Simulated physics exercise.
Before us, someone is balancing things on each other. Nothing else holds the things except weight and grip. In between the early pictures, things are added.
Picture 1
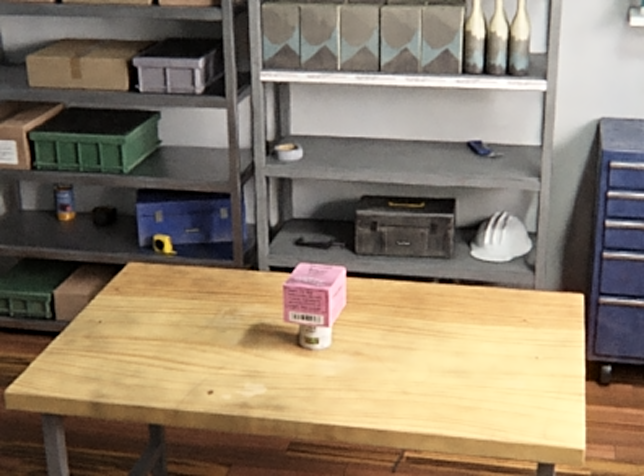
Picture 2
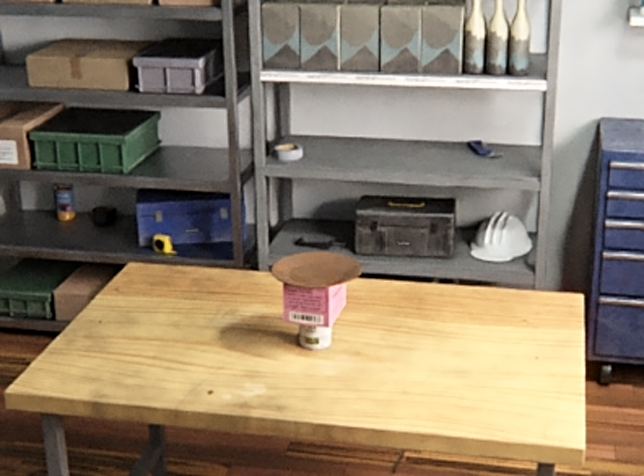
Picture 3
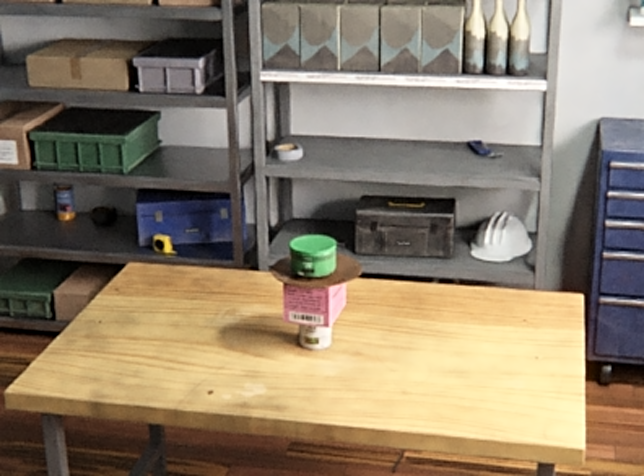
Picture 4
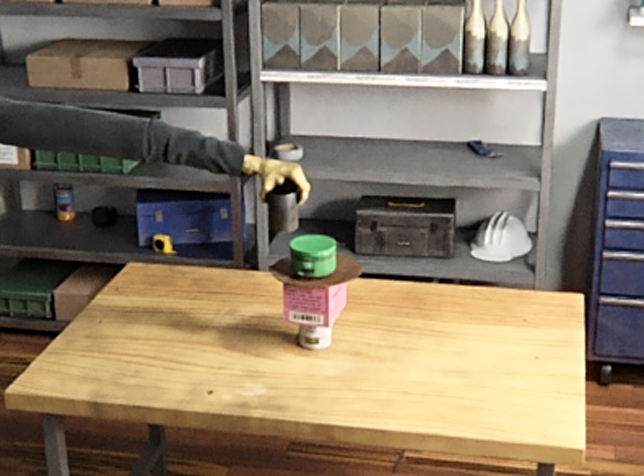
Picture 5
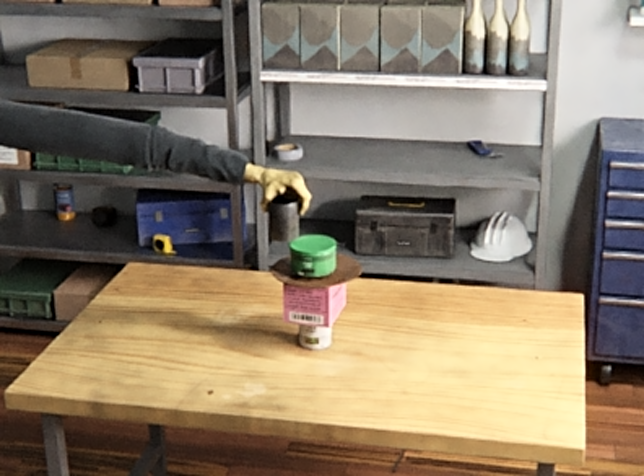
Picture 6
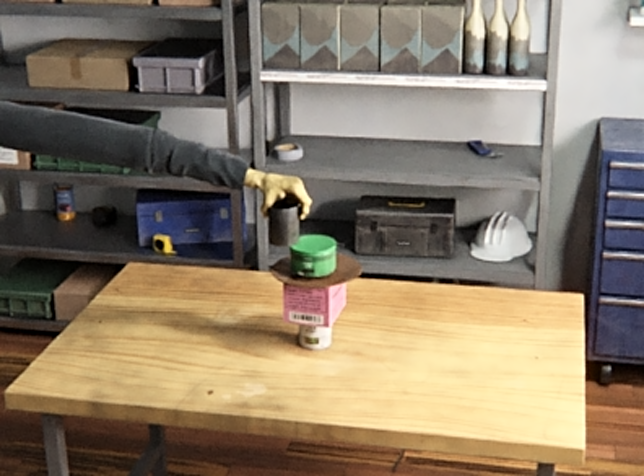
A black cup in a yellow-gloved hand appears from the left after a brown disc and then a green tub are added atop a pink box on a small white pot; the hand lowers it slightly and loosens its fingers.
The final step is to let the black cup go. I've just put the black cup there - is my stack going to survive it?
No, your stack comes down.
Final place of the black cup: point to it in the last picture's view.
At about (202, 321).
Then, 0.40 s later than the last frame, black cup now fallen.
Then, 0.60 s later than the last frame, things are still on the move.
When it is over, fallen, black cup; the other 4 as before. End places, in pixels of the last picture, black cup near (202, 321). The pile loses its balance.
